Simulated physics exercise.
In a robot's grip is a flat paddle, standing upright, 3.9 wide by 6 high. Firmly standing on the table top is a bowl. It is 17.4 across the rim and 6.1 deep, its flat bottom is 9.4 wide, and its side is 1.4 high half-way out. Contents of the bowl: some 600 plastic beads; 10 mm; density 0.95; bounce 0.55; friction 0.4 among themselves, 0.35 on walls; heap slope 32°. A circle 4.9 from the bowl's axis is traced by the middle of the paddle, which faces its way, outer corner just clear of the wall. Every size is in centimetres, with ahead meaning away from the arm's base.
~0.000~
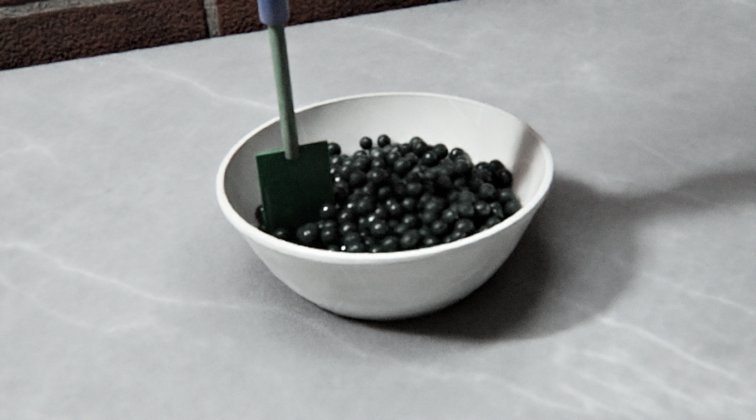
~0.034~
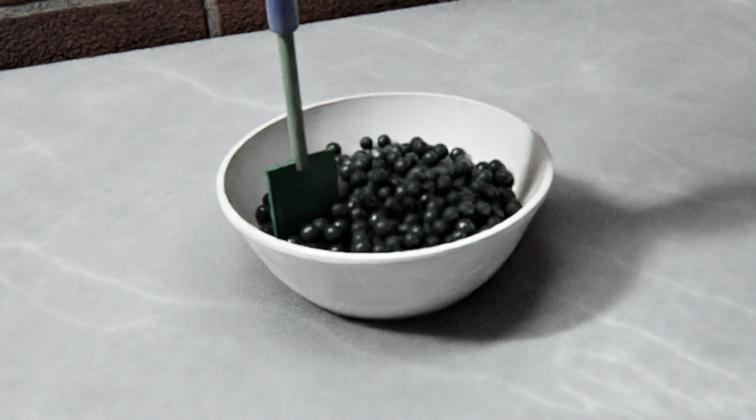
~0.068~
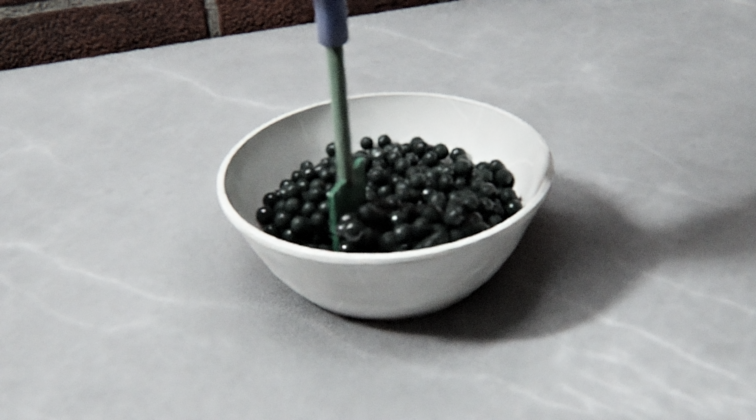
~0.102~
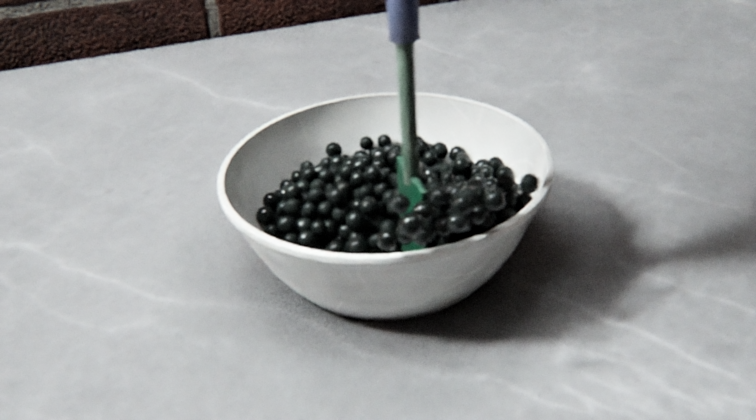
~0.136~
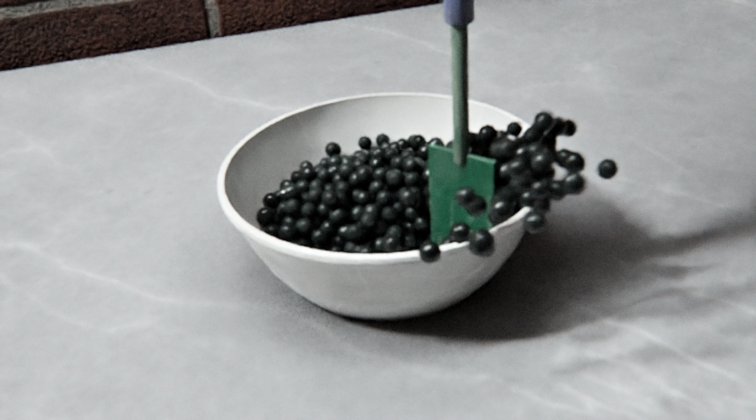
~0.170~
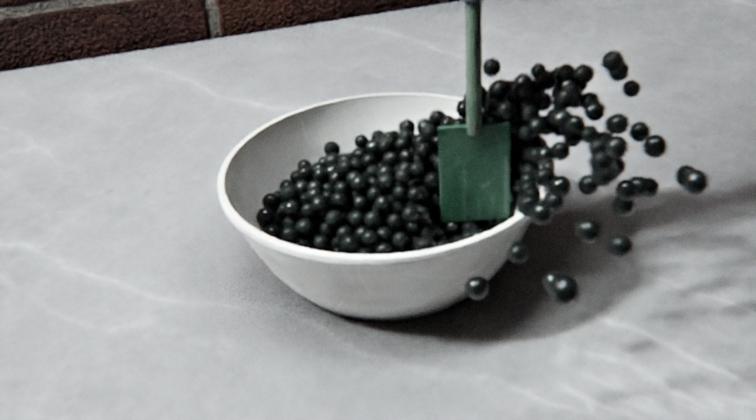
A white bowl stays put while a green paddle sweeps rightward, flinging black beads over its rim.
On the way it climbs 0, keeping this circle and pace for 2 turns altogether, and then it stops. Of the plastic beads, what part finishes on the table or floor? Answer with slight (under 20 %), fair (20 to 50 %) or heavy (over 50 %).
Heavy.
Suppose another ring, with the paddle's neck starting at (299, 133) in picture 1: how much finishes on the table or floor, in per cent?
About 60 percent ends up on the table or floor.
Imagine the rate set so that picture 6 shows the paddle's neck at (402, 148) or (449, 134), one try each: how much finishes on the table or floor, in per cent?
About 35 and 45 %.
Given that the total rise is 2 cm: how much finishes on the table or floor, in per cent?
I'd put it at about 35 per cent.
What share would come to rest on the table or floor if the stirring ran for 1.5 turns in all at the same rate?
55 %.
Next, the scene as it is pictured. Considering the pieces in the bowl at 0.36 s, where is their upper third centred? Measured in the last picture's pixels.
I'd put its middle near (312, 230).
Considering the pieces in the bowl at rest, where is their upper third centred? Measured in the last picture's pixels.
Centre of top third: Approx. (363, 265).
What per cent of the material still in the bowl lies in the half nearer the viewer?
About 60 per cent.
After 0.36 s, 19° round, highest piece 12 above the table; 380 in the bowl, 102 on the table or floor, 123 in flight or on the tool.
After 0.55 s, 232° round, highest piece 11 above the table; 292 in the bowl, 259 on the table or floor, 54 in flight or on the tool.
After 0.85 s, 0° round, highest piece 6 above the table; 357 on the table or floor, 247 in the bowl, 1 in flight or on the tool.
After 1.55 s, 0° round, highest piece 4 above the table; 358 on the table or floor, 247 in the bowl.
At rest, 358 on the table or floor, 247 in the bowl. That is 59 % on the table or floor.
